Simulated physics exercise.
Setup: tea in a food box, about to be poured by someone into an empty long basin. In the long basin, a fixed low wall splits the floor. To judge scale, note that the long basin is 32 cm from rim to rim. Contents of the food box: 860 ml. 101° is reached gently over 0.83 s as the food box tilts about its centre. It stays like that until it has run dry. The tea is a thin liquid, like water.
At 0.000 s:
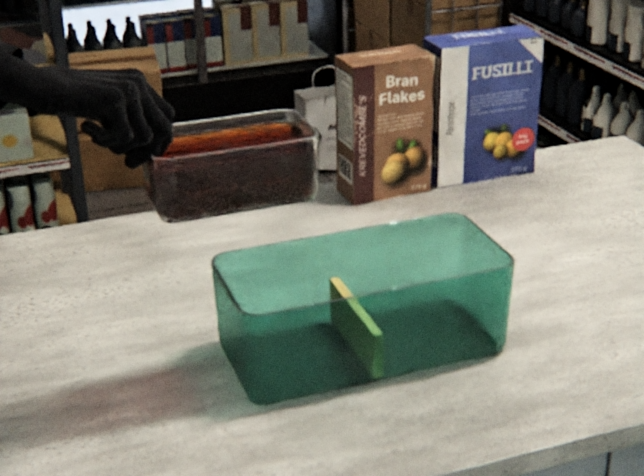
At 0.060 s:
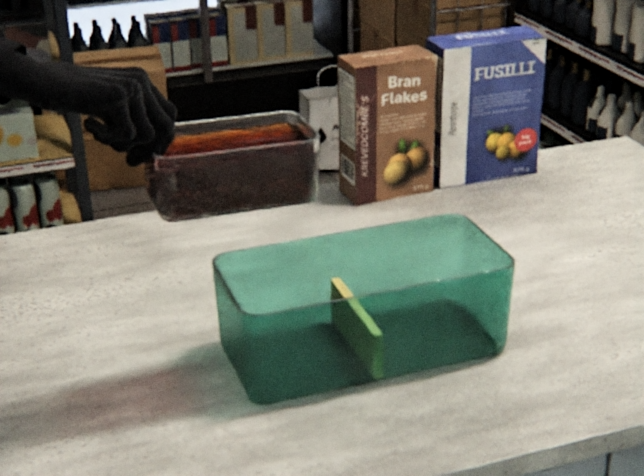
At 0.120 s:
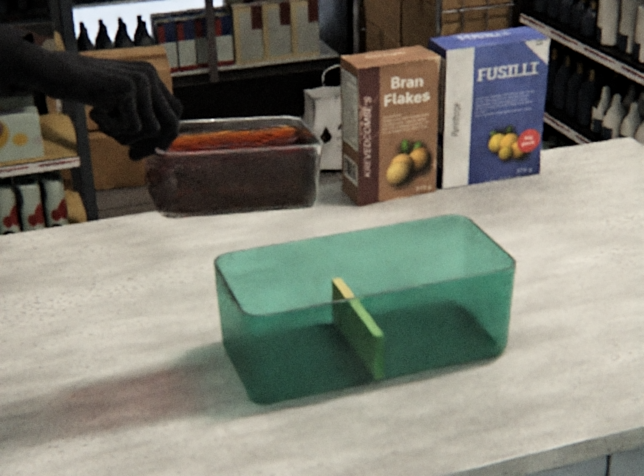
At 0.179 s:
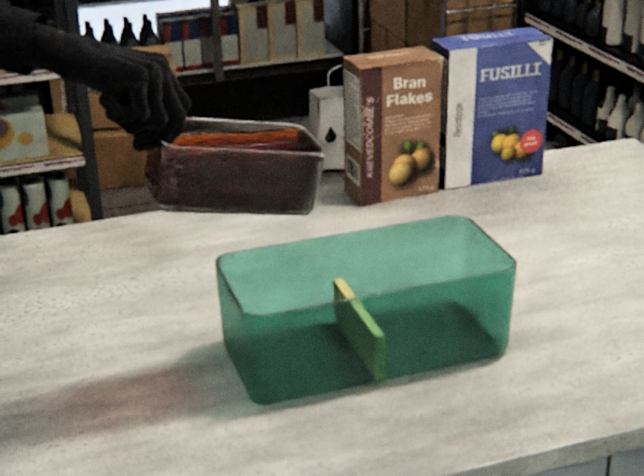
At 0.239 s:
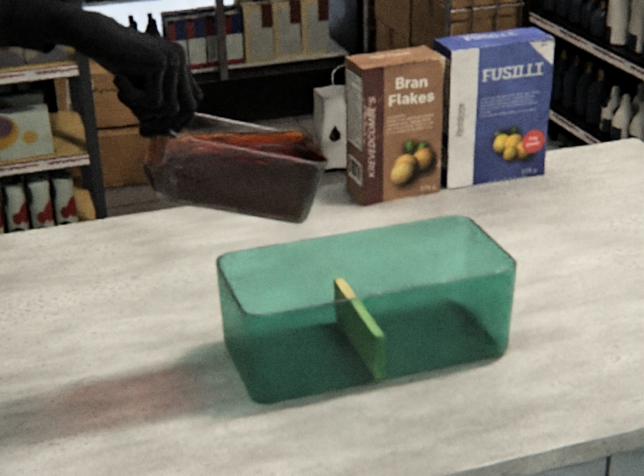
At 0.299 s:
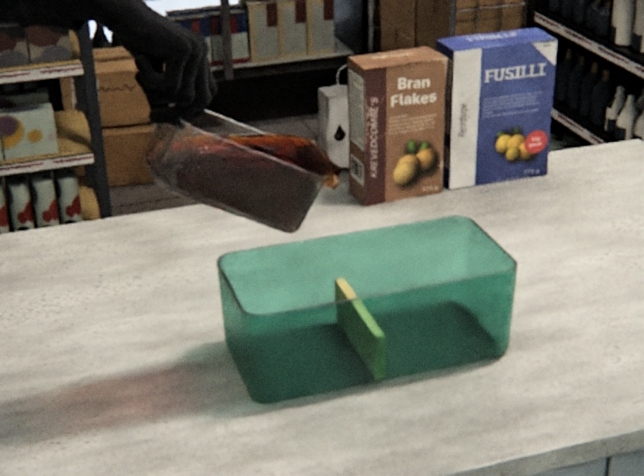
A clear food box of reddish-brown liquid, held at its left end by a dark hand, tilts gradually to the right behind an empty green basin with a low divider, until a little liquid passes over its right edge.
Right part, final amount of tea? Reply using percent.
60 per cent.
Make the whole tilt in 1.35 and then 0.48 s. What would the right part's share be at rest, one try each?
In order, 65 and 40 per cent.
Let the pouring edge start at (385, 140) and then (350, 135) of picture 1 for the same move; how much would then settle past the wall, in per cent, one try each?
90 per cent first, 80 per cent second.
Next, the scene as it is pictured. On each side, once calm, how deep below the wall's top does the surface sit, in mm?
It's around 42 mm on the left side and around 34 mm on the right side.
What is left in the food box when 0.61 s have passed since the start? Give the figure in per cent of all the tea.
Close to 18 percent of the liquid remains at that time.
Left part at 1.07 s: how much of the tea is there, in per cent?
The left part holds close to 32 per cent.
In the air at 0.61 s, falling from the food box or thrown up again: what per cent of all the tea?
Around 38 in a hundred.
After 0.61 s the tilt is 84° and 18 per cent is still to pour, 3 is left of the wall and 39 right of it.
After 0.83 s the tilt is 101° and 5 per cent is still to pour, 28 is left of the wall and 60 right of it.
After 1.07 s the tilt is 101° and 1 per cent is still to pour, 33 is left of the wall and 61 right of it.
After 1.33 s the tilt is 101° and 0 per cent is still to pour, 34 is left of the wall and 61 right of it.
In the end 34 per cent lies left of the wall, 60 right of it and 5 outside.
